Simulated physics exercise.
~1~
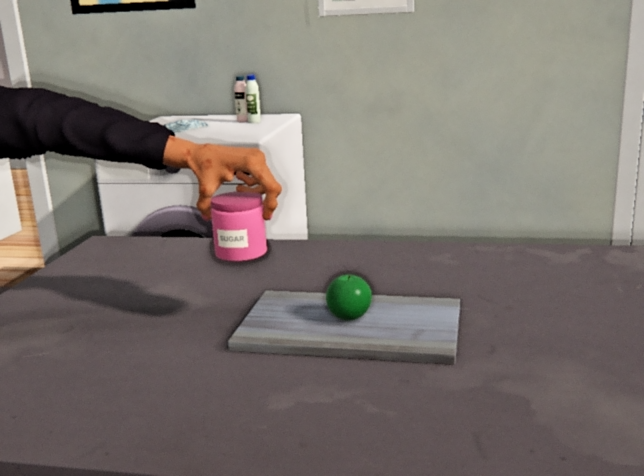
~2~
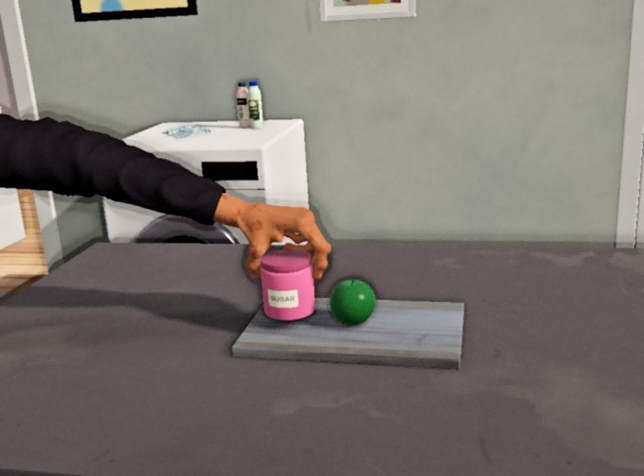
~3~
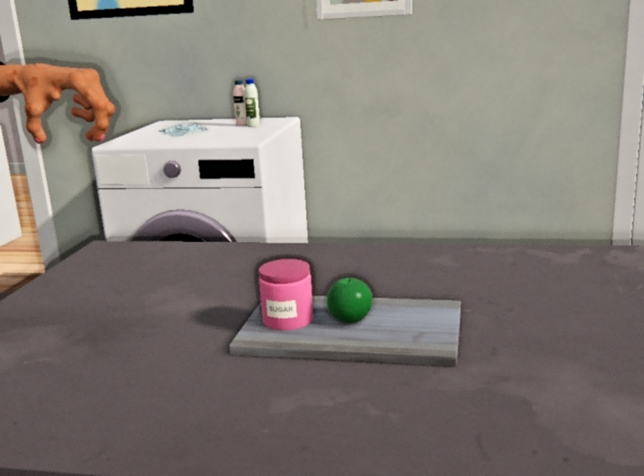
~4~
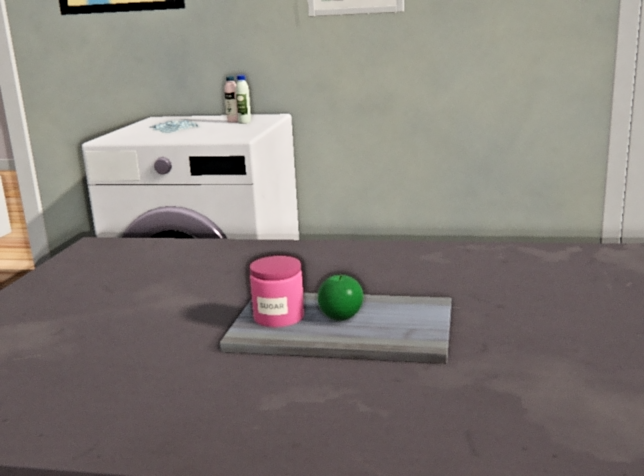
A hand in a dark sleeve reaches in from the left, holding a pink sugar jar by its lid above a dark tabletop, seen from slightly above by a gently swaying camera. A green apple sits on a grey board in the middle of the table, with a white washing machine and two small bottles against the green wall behind. The hand carries the jar right and down to the board's left end, beside the apple. It then lets go and draws back to the left, out of view. The jar stays upright, and the apple and board remain still.
